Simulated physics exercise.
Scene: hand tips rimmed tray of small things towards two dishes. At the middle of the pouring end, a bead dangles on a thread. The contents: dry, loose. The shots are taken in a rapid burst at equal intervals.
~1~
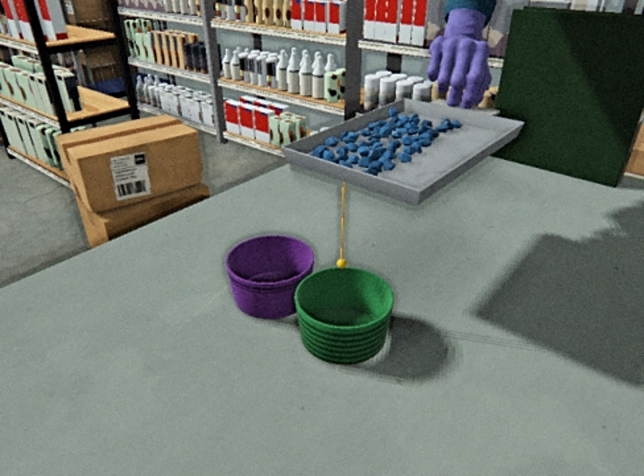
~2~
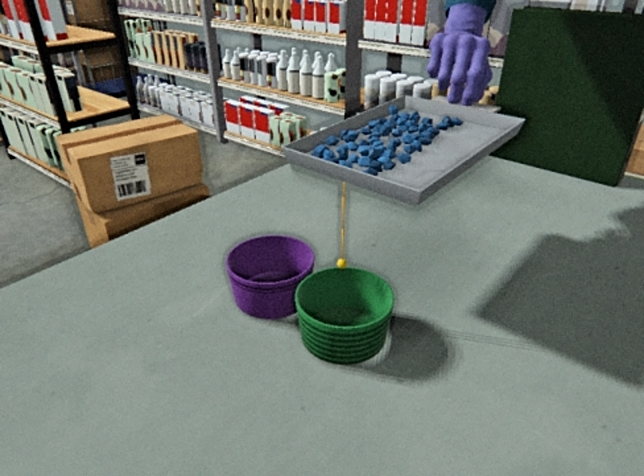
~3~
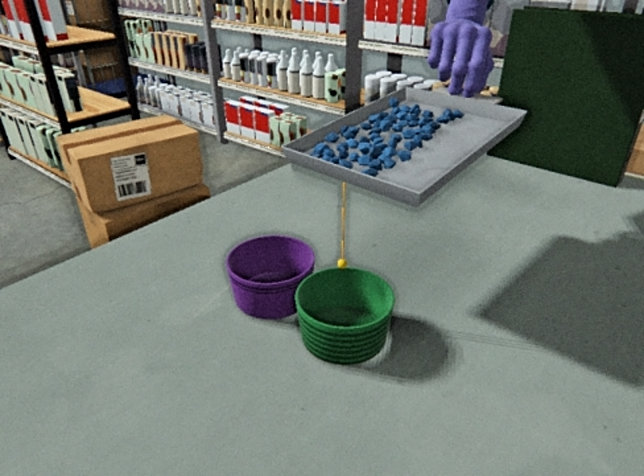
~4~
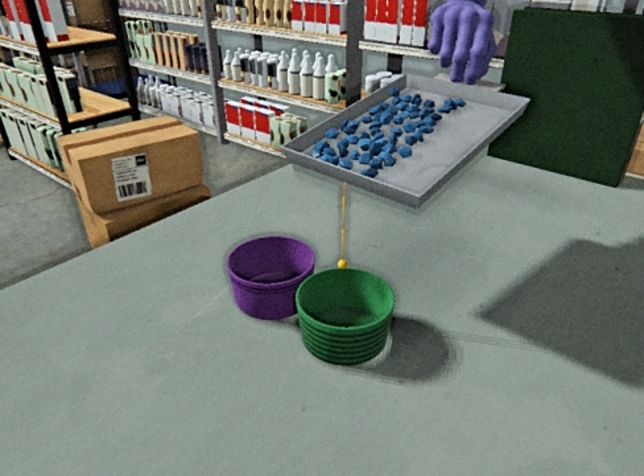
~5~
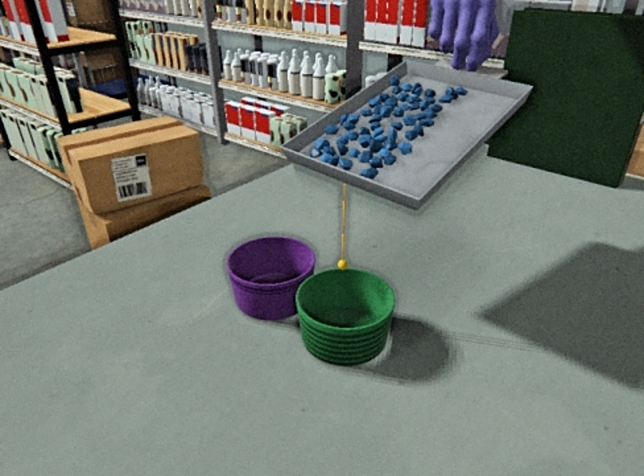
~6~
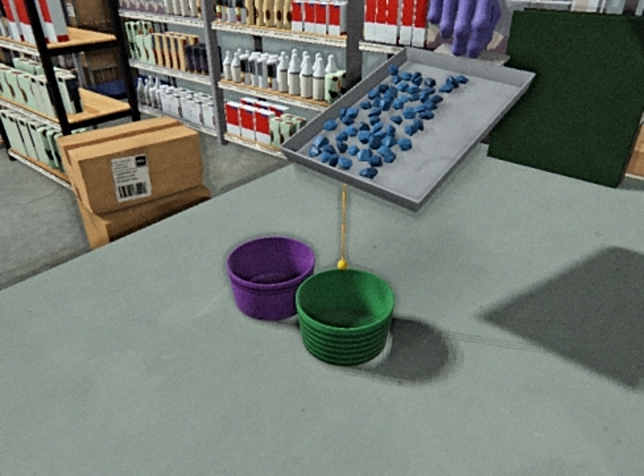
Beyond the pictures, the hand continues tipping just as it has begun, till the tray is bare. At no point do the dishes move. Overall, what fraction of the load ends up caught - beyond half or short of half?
The catch is going to exceed what is lost.
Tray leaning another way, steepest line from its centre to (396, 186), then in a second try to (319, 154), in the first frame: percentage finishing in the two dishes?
Close to 50 percent first and close to 60 percent second.
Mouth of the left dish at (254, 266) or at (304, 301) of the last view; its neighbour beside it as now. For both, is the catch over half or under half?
The bulk of it, then the bulk of it.
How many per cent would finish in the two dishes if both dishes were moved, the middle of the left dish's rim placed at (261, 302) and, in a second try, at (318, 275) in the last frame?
About 40 and 60 per cent respectively.
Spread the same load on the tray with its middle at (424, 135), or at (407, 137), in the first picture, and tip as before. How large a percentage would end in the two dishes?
Near 60 and 60 percent respectively.
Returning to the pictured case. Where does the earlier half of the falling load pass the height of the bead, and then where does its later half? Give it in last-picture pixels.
Early half (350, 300), late half (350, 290).
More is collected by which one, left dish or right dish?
Fuller side: Right of the pair.
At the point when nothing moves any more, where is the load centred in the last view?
Near (349, 340).
Shortly afterwards, tray tipped steeply; all but a few on the tray; a little in the air.
Next, tray tipped past a quarter turn; near a third on the tray; near a third in the right dish; only a few in the left dish; near a quarter outside both; near a quarter in the air.
Some moments later, tray tipped past a quarter turn; near two thirds in the right dish; only a few in the left dish; near a third outside both.
In the end, tray tipped past a quarter turn; near two thirds in the right dish; only a few in the left dish; near a third outside both.
